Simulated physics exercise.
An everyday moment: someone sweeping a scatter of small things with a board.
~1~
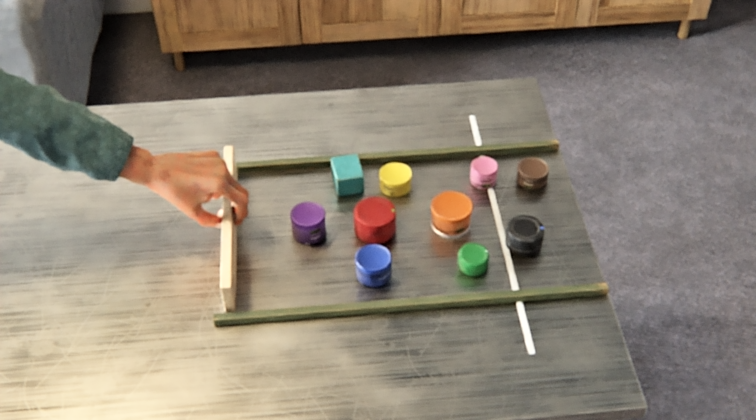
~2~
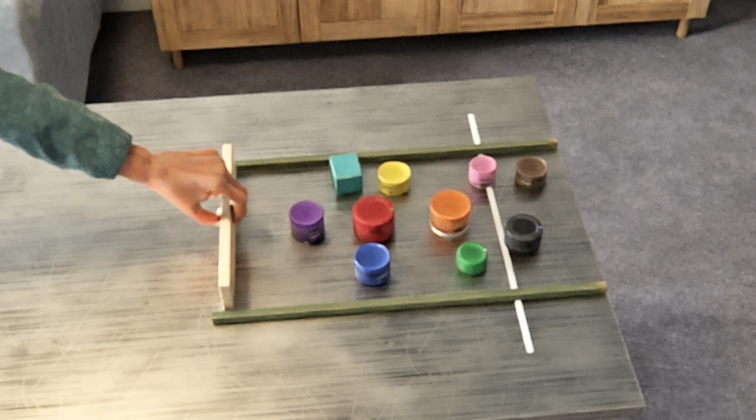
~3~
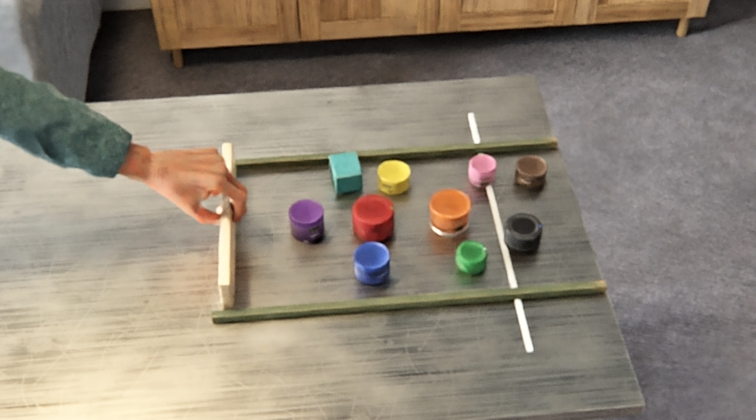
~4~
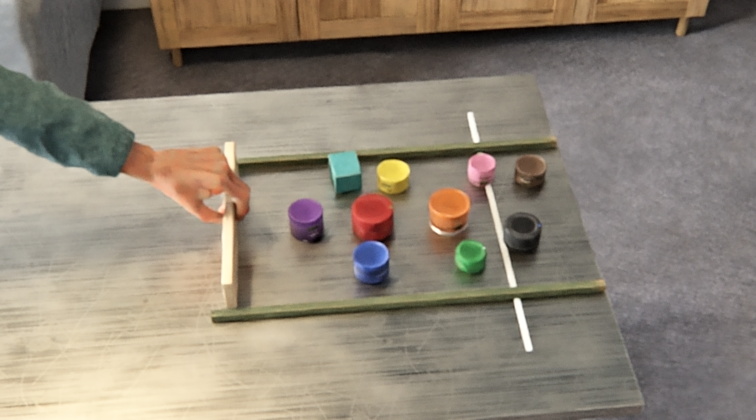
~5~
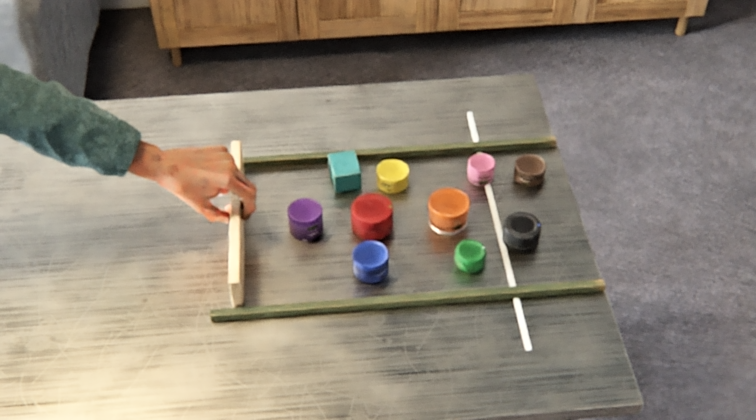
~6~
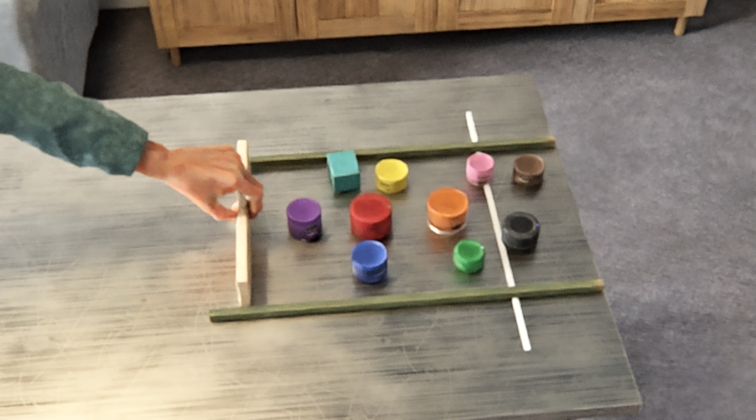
A hand in a green sleeve held a wooden board upright between two green rails, then slid it slightly right toward a scatter of colourful little tubs, which stayed where they were on the table.
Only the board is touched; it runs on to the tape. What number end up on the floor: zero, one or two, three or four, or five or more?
I predict exactly one or two will slip off.
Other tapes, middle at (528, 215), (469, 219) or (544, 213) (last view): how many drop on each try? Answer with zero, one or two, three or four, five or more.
In turn: Either three or four, zero, at least five.
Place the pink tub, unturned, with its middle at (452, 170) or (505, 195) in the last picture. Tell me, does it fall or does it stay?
Results in order - still up; still up.
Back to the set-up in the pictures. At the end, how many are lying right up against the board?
I count 3 of them.
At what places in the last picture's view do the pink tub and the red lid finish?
First (556, 165), then (552, 231).
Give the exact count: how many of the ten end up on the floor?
Count of fallen: 1.
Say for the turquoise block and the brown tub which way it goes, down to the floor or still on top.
I'd say the turquoise block stays where it is and the brown tub doesn't stay.
Soon after, none off yet; brown tub at rest near (529, 170); black lid at rest near (520, 232); pink tub at rest near (480, 170).
After that, none off yet; brown tub displaced a little near (544, 170); black lid displaced about its own width near (547, 238); pink tub displaced about its own width near (515, 168).
In the end, the number that fall off is one or two; gone, brown tub.
